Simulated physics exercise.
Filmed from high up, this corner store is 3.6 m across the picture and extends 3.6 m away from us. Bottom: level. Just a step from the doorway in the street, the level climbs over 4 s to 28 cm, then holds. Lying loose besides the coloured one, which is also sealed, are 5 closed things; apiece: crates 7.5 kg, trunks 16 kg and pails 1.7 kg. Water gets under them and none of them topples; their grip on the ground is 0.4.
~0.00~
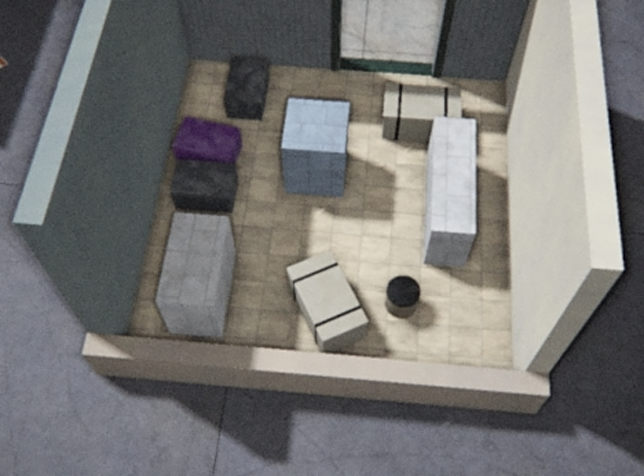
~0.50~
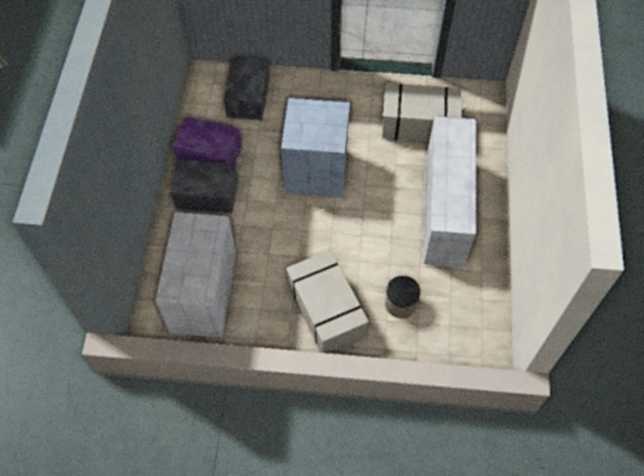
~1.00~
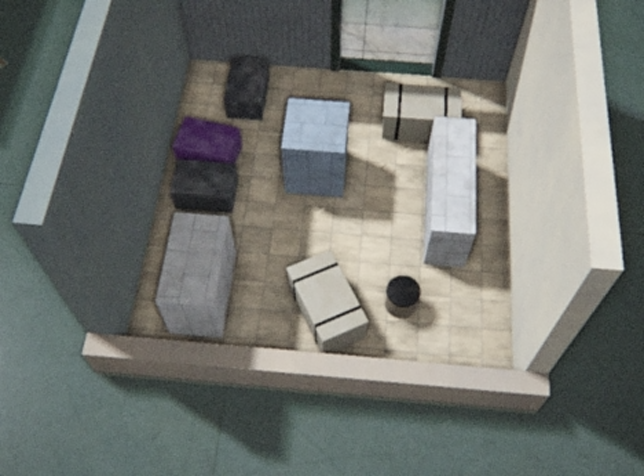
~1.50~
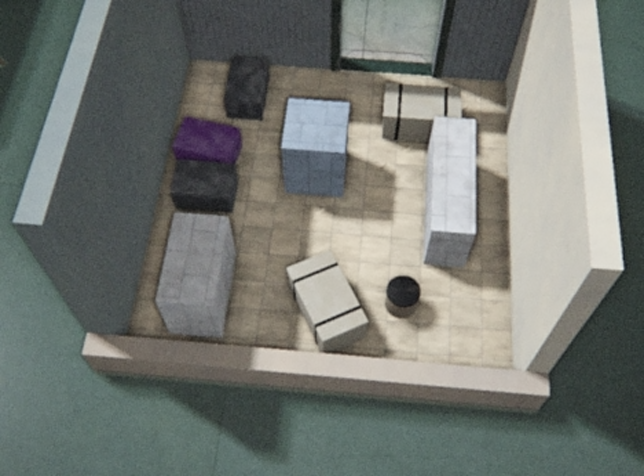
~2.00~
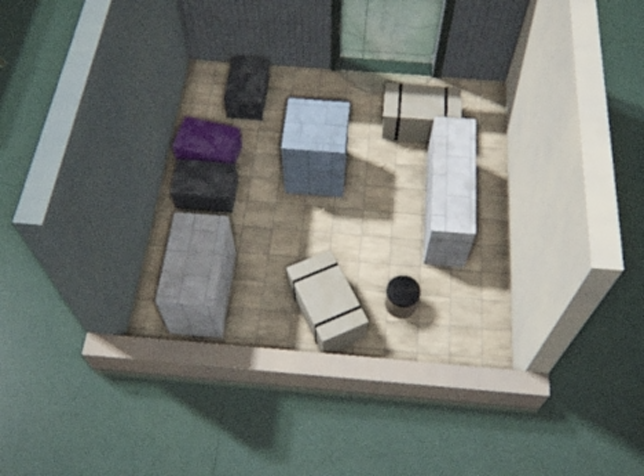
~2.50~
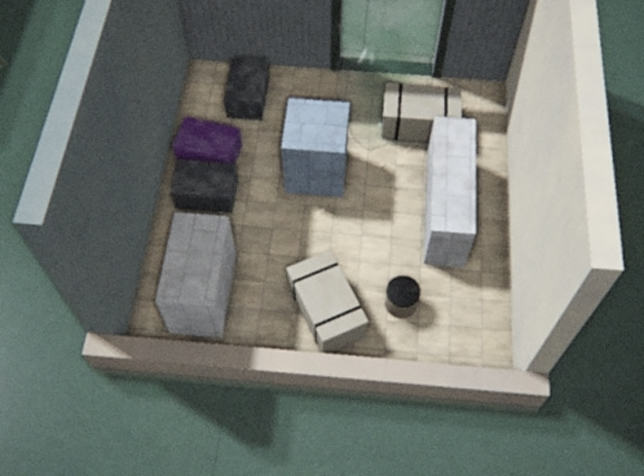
In a small corner store seen from above, greenish water spreads over the ground outside and begins to creep in at the back doorway, while the purple crate and the other objects on the tiled floor stay still.
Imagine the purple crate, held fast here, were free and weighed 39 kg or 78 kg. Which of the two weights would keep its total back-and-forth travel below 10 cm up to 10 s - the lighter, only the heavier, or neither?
The modest one is fine.
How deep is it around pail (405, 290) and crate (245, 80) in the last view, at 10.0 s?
Close to 12 and 11 centimetres.
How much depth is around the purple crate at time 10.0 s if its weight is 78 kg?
Roughly 11 cm.
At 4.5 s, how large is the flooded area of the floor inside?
About 6.0 m2.
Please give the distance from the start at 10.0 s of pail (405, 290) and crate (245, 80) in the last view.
Shifts: 50 cm / 20 cm.
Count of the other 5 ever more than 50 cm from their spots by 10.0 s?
The number is 4.
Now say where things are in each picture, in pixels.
In the first frame, the purple crate at (206, 137), on the bottom; water covers 0.0 m2; 0 of 6 have shifted.
In the second frame, the purple crate at (206, 137), on the bottom; water covers 0.0 m2; 0 of 6 have shifted.
In the third frame, the purple crate at (206, 137), on the bottom; 0.0 m2 under water; 0 of 6 have shifted.
In the fourth frame, the purple crate at (206, 137), on the bottom; water covers 0.0 m2; 0 of 6 have shifted.
In the fifth frame, the purple crate at (206, 137) rests on the ground; water covers 0.2 m2; 0 of 6 have shifted.
In the sixth frame, the purple crate at (206, 137) rests on the ground; water covers 0.7 m2; 0 of 6 have shifted.
After 3.5 s the purple crate would be 0 cm from its start with 39 kg and 0 cm from its start with 78 kg; 0 cm of water round it then.
After 4.5 s the purple crate would be 0 cm from its start with 39 kg and 0 cm from its start with 78 kg; 4 cm of water round it then.
After 7.0 s the purple crate would be 0 cm from its start with 39 kg and 0 cm from its start with 78 kg; 8 cm of water round it then.
After 10.0 s the purple crate would be 0 cm from its start with 39 kg and 0 cm from its start with 78 kg; 11 cm of water round it then.
